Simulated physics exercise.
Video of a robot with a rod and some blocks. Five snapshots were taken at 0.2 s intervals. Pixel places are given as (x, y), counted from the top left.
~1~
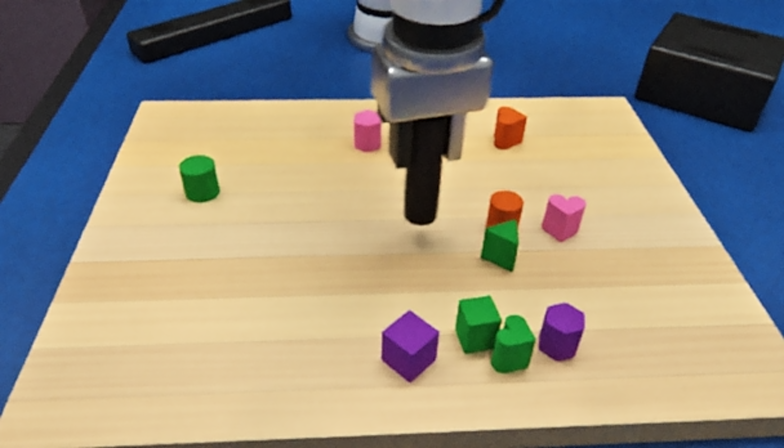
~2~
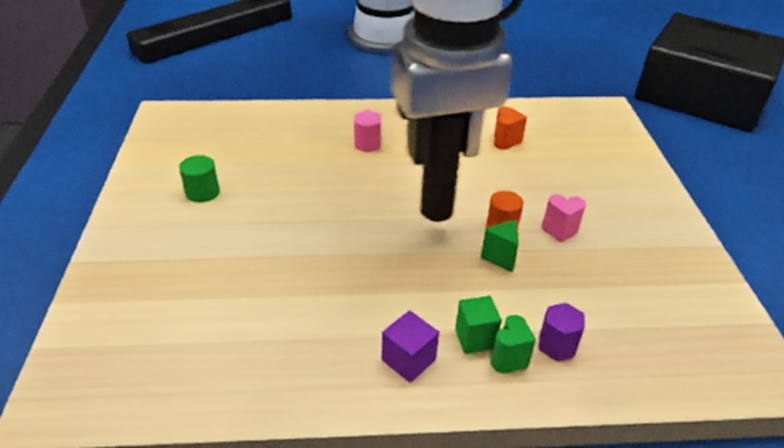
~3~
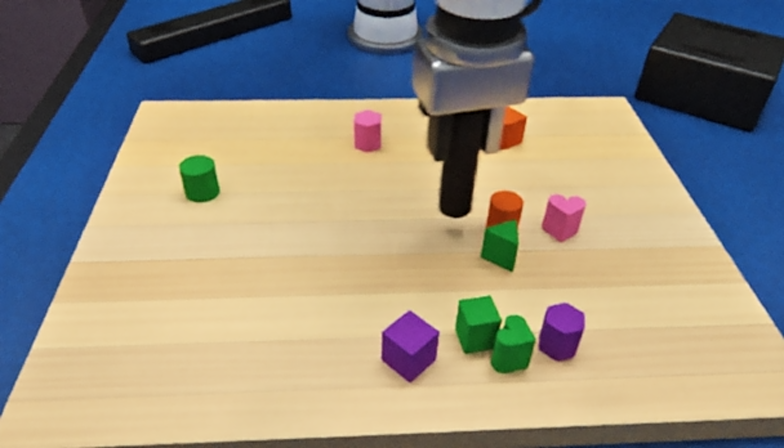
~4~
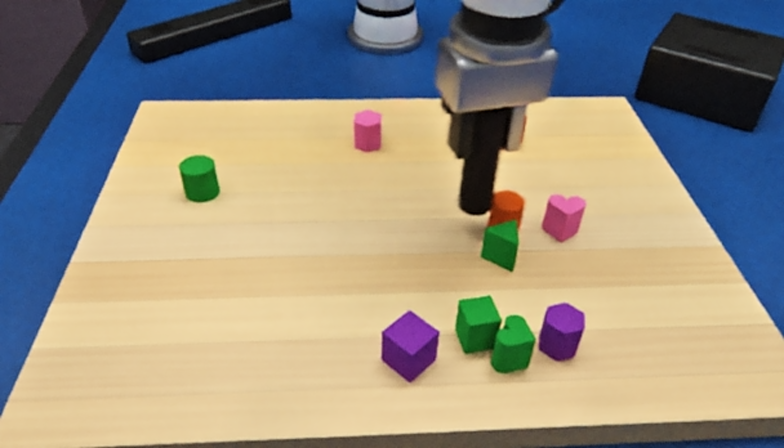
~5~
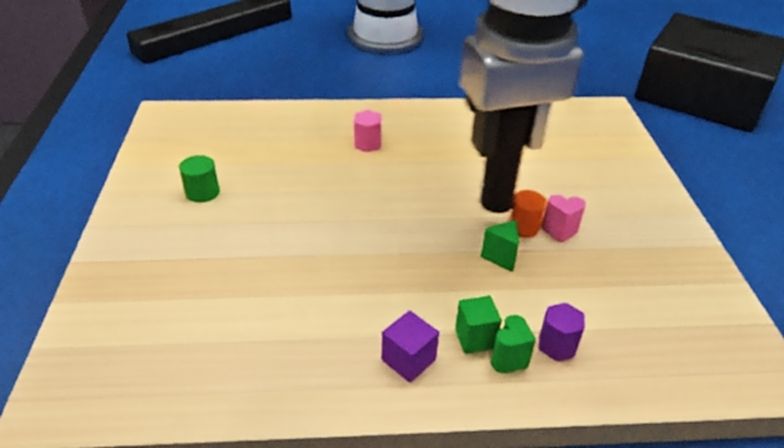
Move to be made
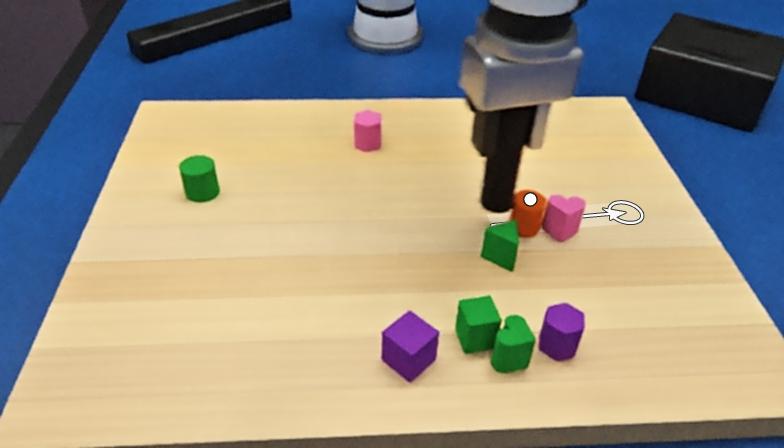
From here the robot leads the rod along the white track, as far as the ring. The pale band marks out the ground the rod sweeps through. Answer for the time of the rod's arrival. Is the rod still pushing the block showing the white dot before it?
I expect so.
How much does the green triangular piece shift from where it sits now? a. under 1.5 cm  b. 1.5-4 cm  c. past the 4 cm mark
Option a.
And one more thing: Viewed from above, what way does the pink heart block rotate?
Looking down: Clockwise.
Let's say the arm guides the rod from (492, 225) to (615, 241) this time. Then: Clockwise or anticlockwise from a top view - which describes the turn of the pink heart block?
Viewed from above, clockwise.
Path on the board, straight from (492, 225) to (626, 212); the dot is on the orange cylinder.
On the path given first. One third of the way, rod (543, 200); orange cylinder (576, 190); pink heart block (605, 201), turned 85° clockwise.
Two thirds of the way, rod (589, 196); orange cylinder (621, 186); pink heart block (627, 206), turned 115° clockwise.
At the end, rod (633, 192); green triangular piece in place; orange cylinder (665, 182); pink heart block (628, 206), turned 120° clockwise.
